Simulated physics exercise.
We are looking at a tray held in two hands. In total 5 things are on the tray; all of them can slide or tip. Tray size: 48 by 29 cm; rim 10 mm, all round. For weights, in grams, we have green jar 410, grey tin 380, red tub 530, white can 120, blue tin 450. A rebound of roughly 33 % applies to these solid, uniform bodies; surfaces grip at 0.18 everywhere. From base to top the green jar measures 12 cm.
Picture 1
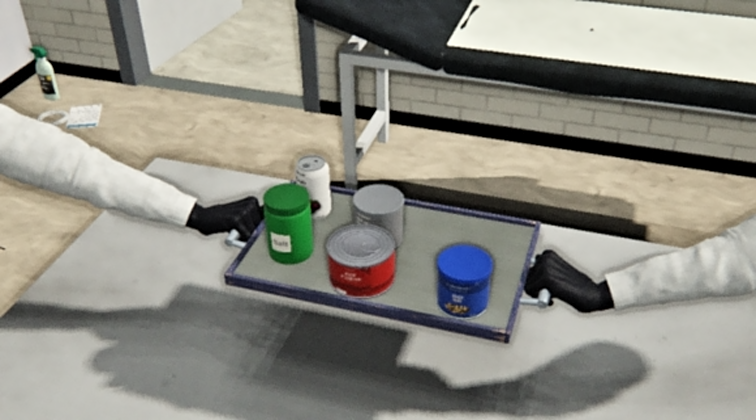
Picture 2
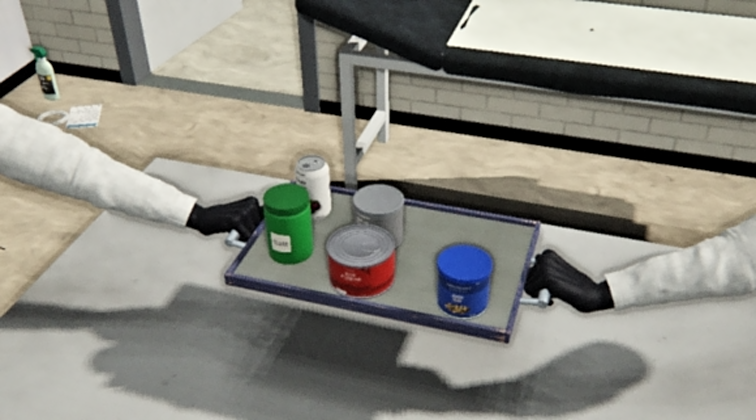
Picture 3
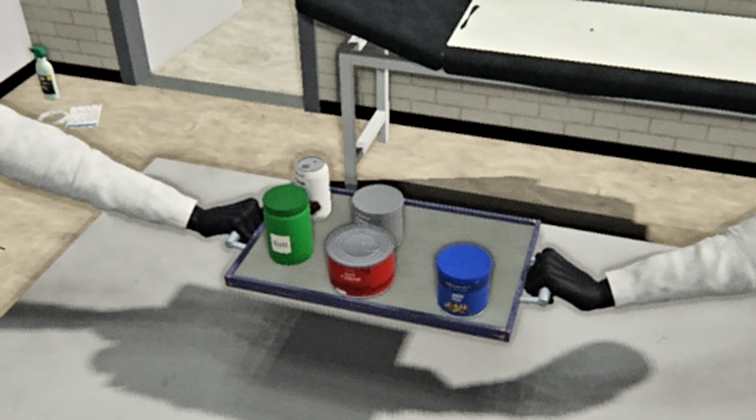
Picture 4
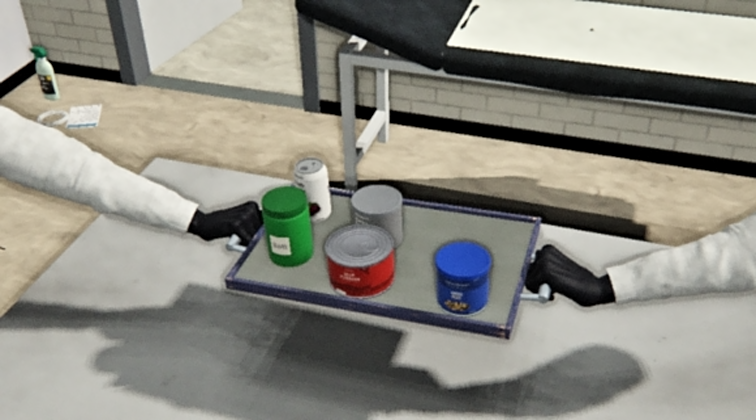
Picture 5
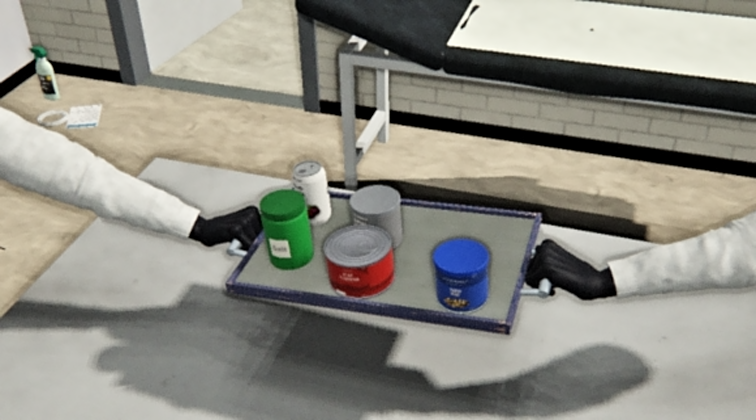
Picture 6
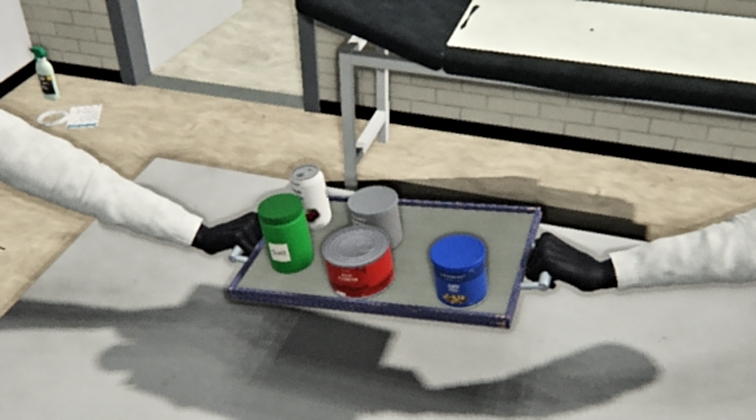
To begin with, two black-gloved hands hold a level tray carrying a green jar, a grey tin, a red tub, a white can and a blue tin. The hands then gradually tilt the tray, left edge down, and the containers lean slightly left with it, barely shifting their places.
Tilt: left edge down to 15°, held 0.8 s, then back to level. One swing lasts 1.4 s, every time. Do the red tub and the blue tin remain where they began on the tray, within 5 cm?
My guess is the red tub relocates, my guess is the blue tin relocates.
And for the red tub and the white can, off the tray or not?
Red tub: In bounds; white can: Out of bounds.
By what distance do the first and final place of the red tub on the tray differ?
I'd say about 9 cm between start and finish.
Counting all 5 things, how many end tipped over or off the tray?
I count 1.
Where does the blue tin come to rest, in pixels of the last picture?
It stops at about (362, 264).
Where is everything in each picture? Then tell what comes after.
In the first picture, tray level; red tub (361, 261); blue tin (463, 283).
In the second picture, tray level; white can (313, 189); green jar (289, 224).
In the third picture, tilt 1°, left edge down; grey tin (378, 219); white can (313, 189).
In the fourth picture, tilt 2°, left edge down; green jar (288, 227); grey tin (378, 219).
In the fifth picture, tilt 4°, left edge down; white can (312, 194); green jar (287, 230).
In the sixth picture, tilt 8°, left edge down; red tub (359, 262); blue tin (460, 272).
Then, 0.60 s after the last picture, tilt 15°, left edge down; blue tin slid 4 cm near (430, 263); red tub slid 4 cm near (335, 264); green jar slid 3 cm.
Then, 1.10 s after the last picture, tilt 15°, left edge down; blue tin slid 17 cm near (358, 265); red tub slid 9 cm near (308, 268); white can tipped 26° from how it sat.
Then, 1.80 s after the last picture, tilt 14°, left edge down; white can now off the tray; blue tin slid 17 cm near (357, 265); red tub slid 9 cm near (306, 266).
At rest, off the tray, white can; not toppled but over 5 cm from the start, grey tin, red tub and blue tin; green jar in place, give or take 5 cm. Seen from the same camera at the end, red tub near (308, 254), blue tin near (362, 265).
